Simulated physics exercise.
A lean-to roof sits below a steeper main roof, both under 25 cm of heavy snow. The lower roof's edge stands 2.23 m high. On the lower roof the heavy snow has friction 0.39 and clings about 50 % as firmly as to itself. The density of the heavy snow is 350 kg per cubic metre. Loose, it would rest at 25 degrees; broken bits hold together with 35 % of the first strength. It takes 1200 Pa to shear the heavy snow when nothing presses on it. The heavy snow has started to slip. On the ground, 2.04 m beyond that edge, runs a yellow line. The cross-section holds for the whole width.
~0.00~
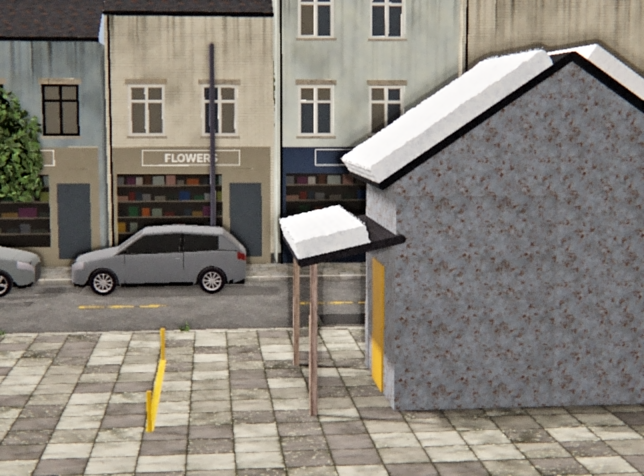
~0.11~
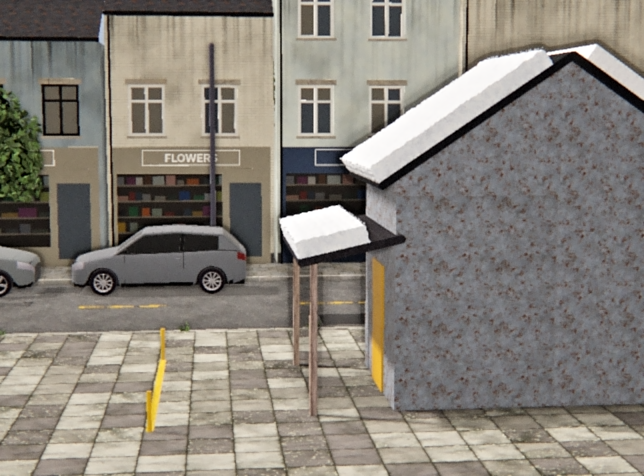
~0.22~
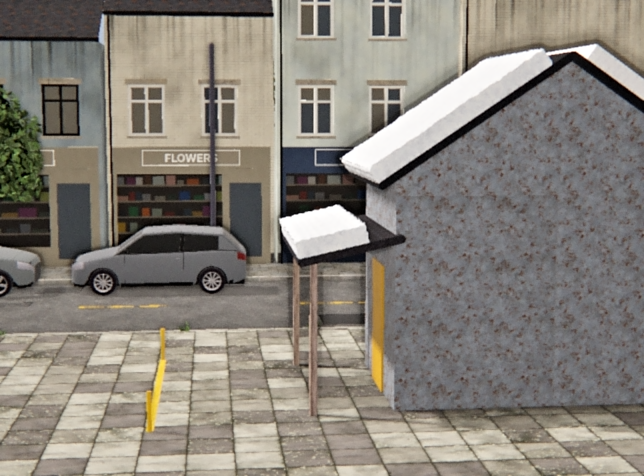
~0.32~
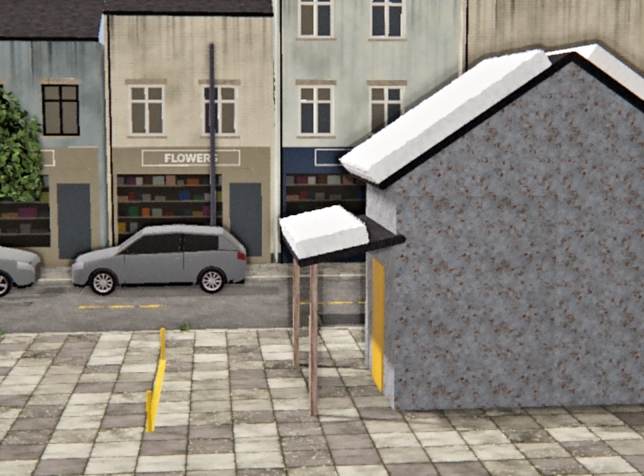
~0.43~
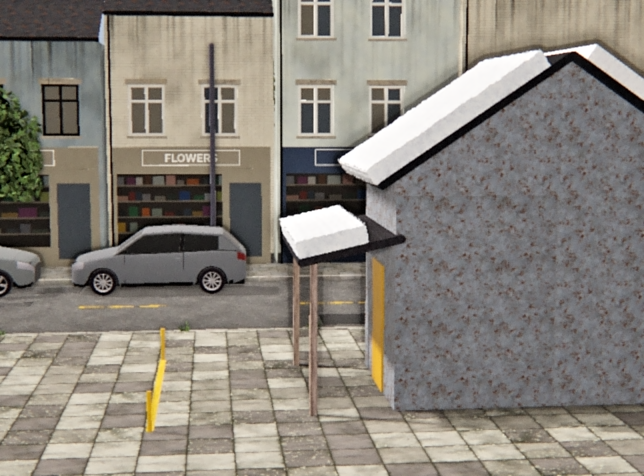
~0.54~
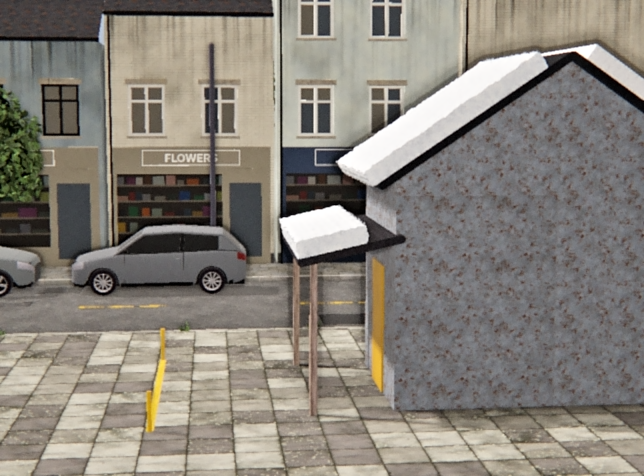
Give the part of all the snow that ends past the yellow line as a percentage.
The part of all the snow that ends past the yellow line is near 0 %.
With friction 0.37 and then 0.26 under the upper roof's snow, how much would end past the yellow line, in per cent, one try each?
In that order: 0 %, 5 %.
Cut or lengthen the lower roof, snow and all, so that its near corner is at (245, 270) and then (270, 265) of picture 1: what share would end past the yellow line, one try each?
In turn about 0 %, 0 %.
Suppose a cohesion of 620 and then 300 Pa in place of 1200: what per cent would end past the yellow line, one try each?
In turn about 5 %, 30 %.
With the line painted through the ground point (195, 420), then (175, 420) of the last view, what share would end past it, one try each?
In turn about 0 %, 0 %.
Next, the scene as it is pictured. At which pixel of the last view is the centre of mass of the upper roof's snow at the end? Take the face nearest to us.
Around (292, 327).
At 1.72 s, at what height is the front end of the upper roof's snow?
Roughly 2.8 m.
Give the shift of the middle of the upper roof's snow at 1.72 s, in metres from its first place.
About 1.2 m.
After 1.08 s, none is below the lower edge and 0 % is past the line.
After 1.72 s, none is below the lower edge and 0 % is past the line.
After 2.36 s, none is below the lower edge and 0 % is past the line.
After 3.00 s, 21 % is below the lower edge and 0 % is past the line.
After 6.00 s, 49 % is below the lower edge and 0 % is past the line.
